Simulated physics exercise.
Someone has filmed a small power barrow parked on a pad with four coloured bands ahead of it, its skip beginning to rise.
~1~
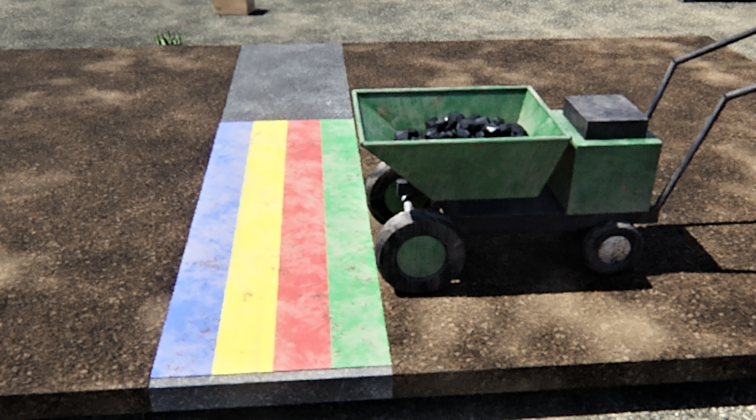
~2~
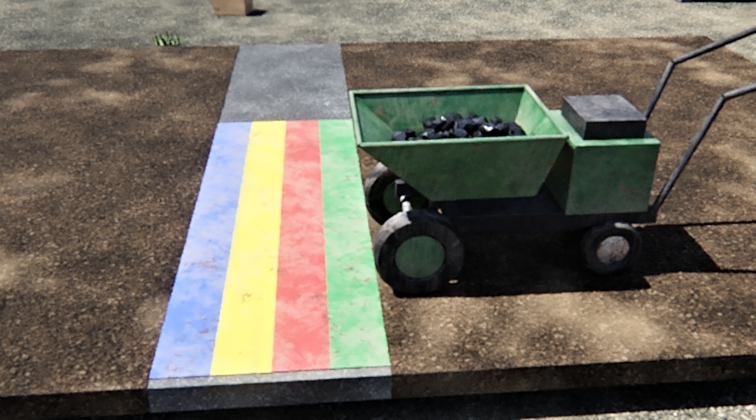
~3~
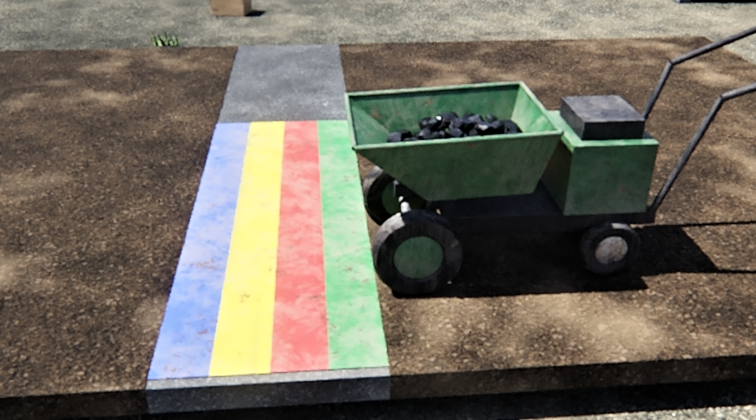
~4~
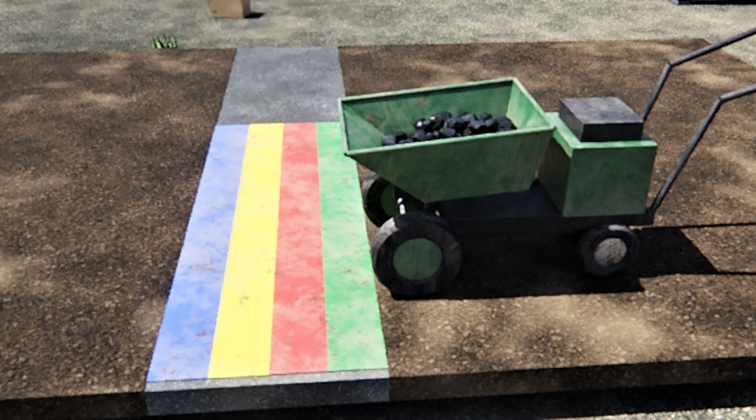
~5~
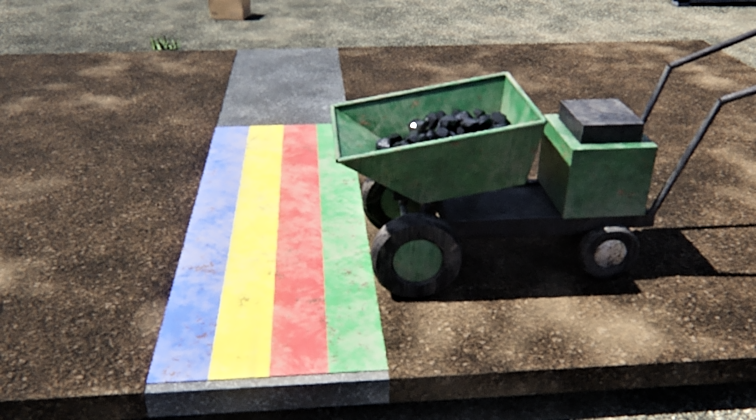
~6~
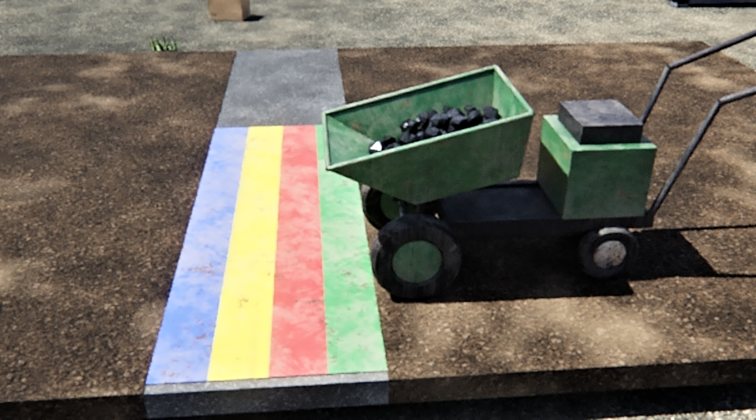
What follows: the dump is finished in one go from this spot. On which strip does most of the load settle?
Most covered: The yellow band.
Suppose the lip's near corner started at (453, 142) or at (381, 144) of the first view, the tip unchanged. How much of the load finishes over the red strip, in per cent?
The first gives 30 %, the second 20 %.
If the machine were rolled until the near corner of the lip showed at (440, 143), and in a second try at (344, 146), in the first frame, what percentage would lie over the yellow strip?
About 10 and 40 per cent.
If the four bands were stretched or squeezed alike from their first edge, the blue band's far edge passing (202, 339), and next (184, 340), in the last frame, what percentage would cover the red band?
The first gives 0 %, the second 0 %.
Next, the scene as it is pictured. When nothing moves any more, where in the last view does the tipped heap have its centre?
Near (248, 262).
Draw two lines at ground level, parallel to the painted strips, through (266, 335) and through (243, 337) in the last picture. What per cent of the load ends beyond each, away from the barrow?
In turn 60 and 40 in a hundred.
Just after the last frame, skip tipped well over; every one in the skip.
A moment on, skip tipped steeply; almost all in the skip; just a few over the red strip; about a tenth over the yellow strip.
Further on, skip tipped right over; roughly a third in the skip; about a tenth over the red strip; roughly a third over the yellow strip; about a tenth over the blue strip; just a few off the paint.
When it is over, skip tipped right over; roughly a third in the skip; not one over the green strip; about a tenth over the red strip; roughly a third over the yellow strip; about a tenth over the blue strip; just a few off the paint.
